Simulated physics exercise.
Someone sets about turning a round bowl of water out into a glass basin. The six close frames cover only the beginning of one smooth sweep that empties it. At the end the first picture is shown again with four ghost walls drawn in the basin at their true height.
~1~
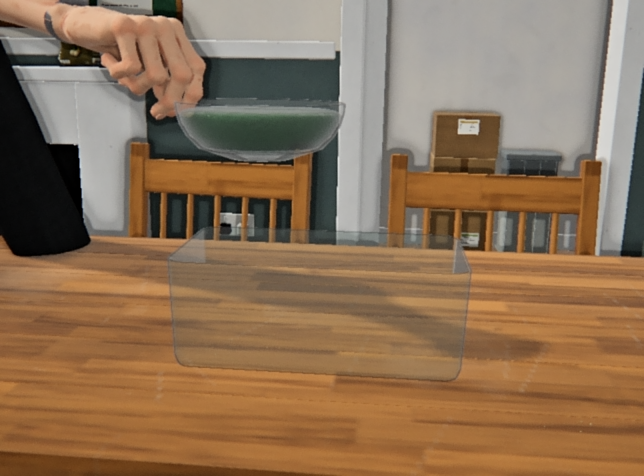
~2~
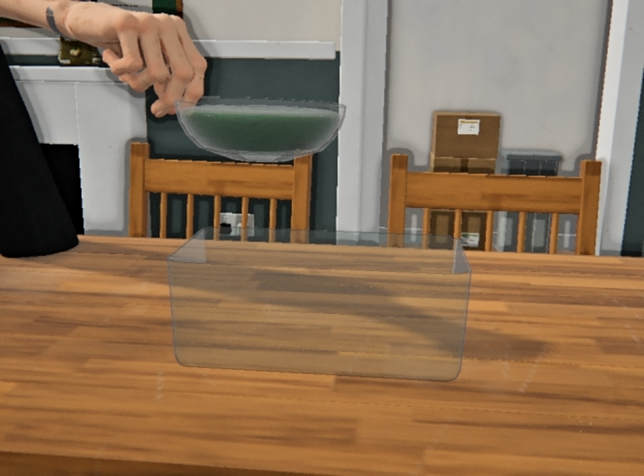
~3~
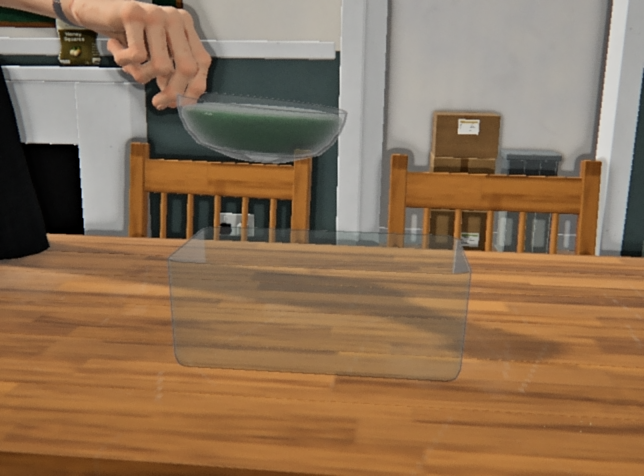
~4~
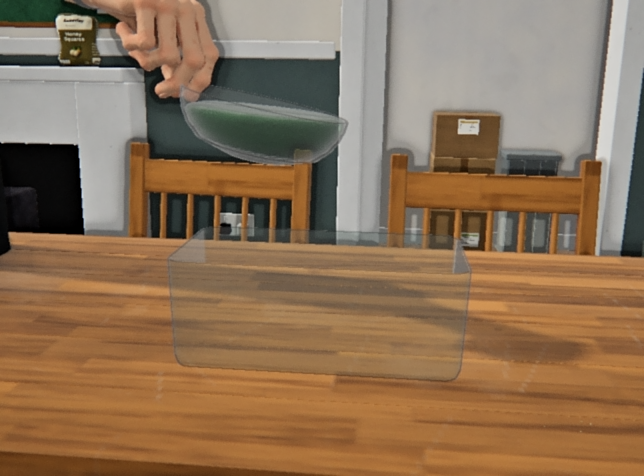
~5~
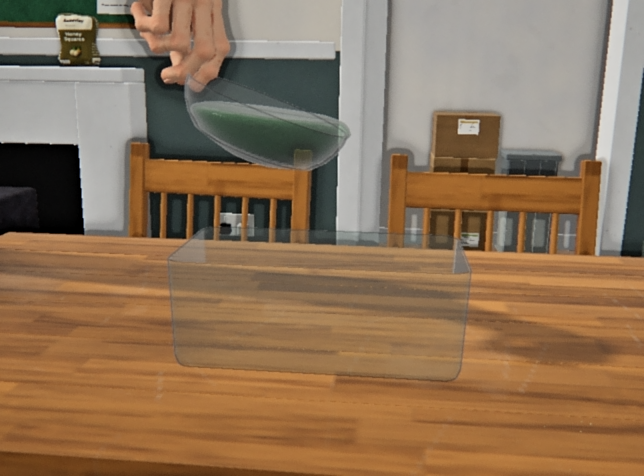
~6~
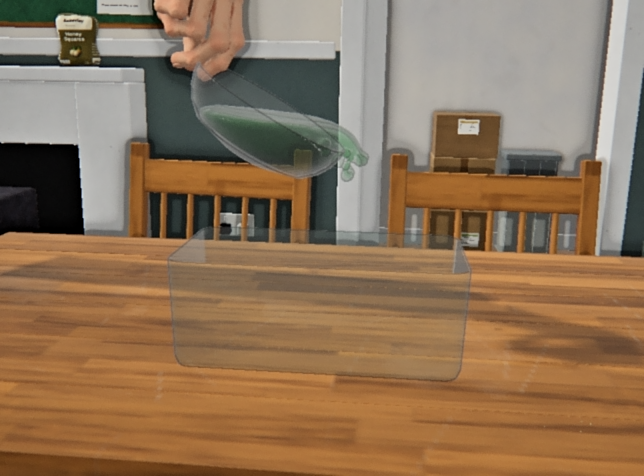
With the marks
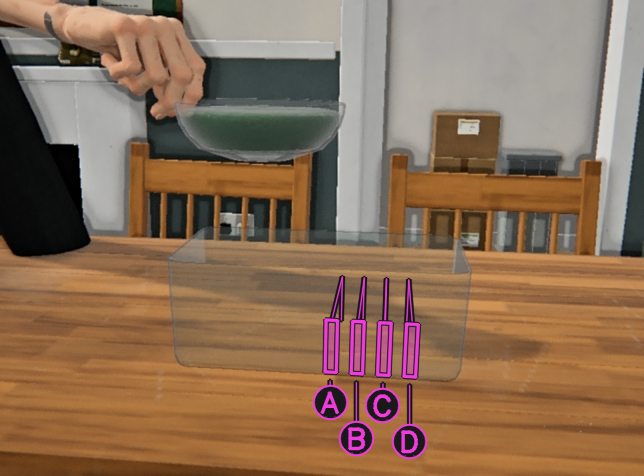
A hand at the upper left holds a clear round bowl of green-tinted water above an empty glass basin on a wooden table, seen from across the tabletop by a still camera. Two wooden chairs, a cardboard box and grey-green walls stand behind, with a dark shape at left. The dark shape slides out leftward while the hand tilts the bowl rightward, and water slips over its lip.
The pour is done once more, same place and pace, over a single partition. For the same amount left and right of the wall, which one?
Choose C.
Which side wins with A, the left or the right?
The right side.
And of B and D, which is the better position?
That is position B.
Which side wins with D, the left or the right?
The left one.
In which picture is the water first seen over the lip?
Picture 5.
On the marked copy, A at (330, 380); B at (356, 382); C at (382, 383); D at (409, 385).
With A, about 17 % ends left of the wall and 80 % right of it.
With B, about 31 % ends left of the wall and 67 % right of it.
With C, about 51 % ends left of the wall and 43 % right of it; 6 % is lost outside.
With D, about 76 % ends left of the wall and 19 % right of it; 5 % is lost outside.
